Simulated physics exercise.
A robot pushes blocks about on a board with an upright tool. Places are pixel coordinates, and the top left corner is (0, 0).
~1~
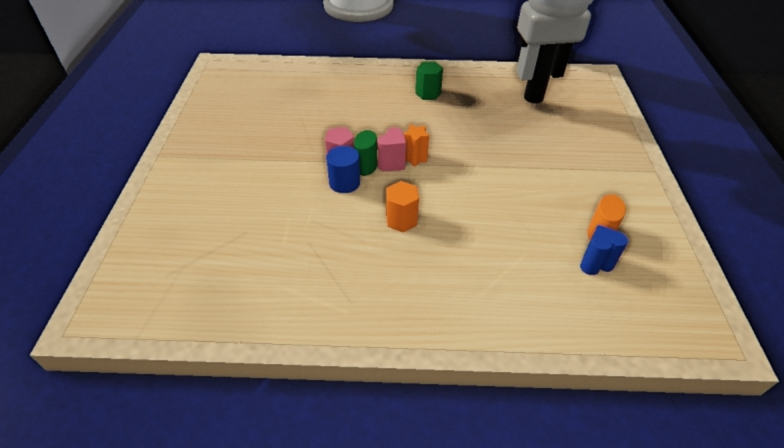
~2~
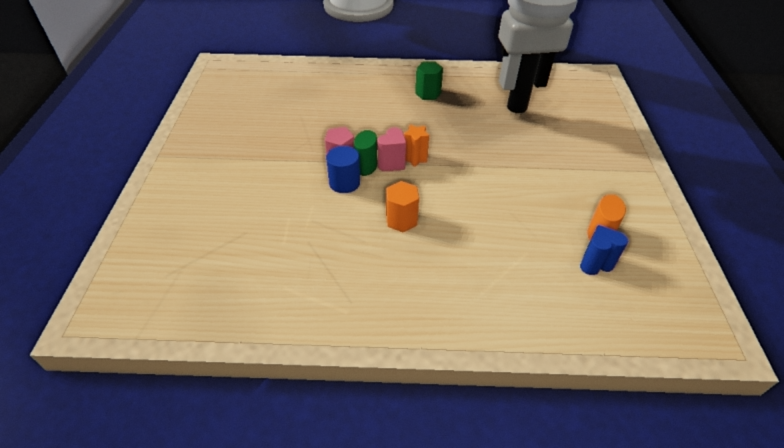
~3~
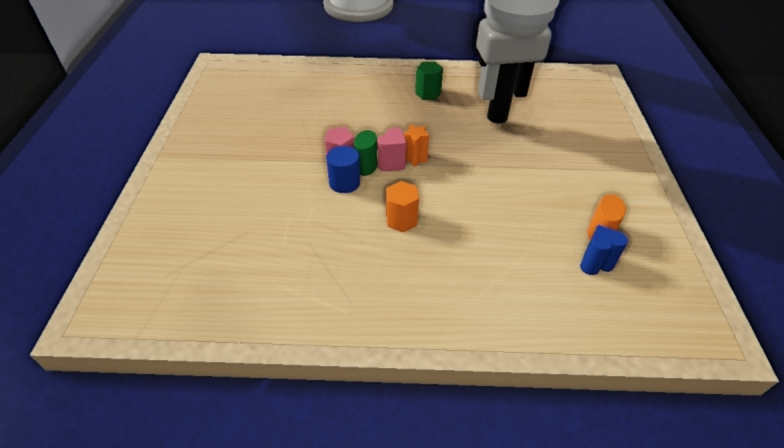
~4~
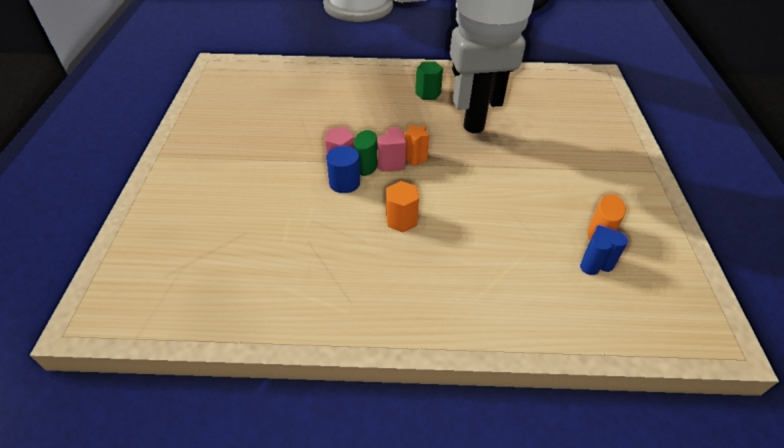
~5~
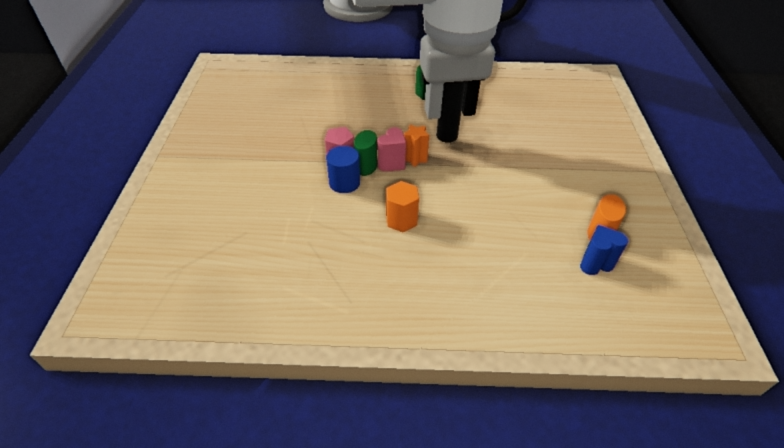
A robot arm moving its upright black tool left and nearer across a wooden board, the colourful blocks staying still.
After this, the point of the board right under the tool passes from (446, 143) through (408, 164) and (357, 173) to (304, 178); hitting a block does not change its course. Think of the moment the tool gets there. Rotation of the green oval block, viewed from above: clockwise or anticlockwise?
It turns round clockwise.
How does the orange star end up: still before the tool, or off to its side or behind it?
When the path is over, you would find the orange star off to the side or behind the tool.
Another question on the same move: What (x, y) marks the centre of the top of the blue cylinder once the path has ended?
My prediction: (307, 170).
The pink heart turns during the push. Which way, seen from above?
It is turned anticlockwise.
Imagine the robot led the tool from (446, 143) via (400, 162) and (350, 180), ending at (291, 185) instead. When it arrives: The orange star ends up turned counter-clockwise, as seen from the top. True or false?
True - the claim holds.
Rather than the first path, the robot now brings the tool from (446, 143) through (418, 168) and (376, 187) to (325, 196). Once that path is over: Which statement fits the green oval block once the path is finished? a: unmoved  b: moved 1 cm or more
The answer is b.
The first path, step by step. One third of the way, tool (408, 157); blue cylinder (339, 157); green oval block (360, 139), turned 15° clockwise; pink heart (372, 152), turned 15° clockwise; orange star (394, 147), turned 35° anticlockwise.
Two thirds of the way, tool (357, 166); blue cylinder (322, 163); green oval block (335, 138), turned 45° clockwise; pink heart (346, 176), turned 30° anticlockwise; orange star (357, 160), turned 85° anticlockwise.
At the end, tool (302, 171); blue cylinder (307, 170); green oval block (291, 136), turned 110° clockwise; pink heart (345, 178), turned 35° anticlockwise; orange star (350, 160), turned 110° anticlockwise.
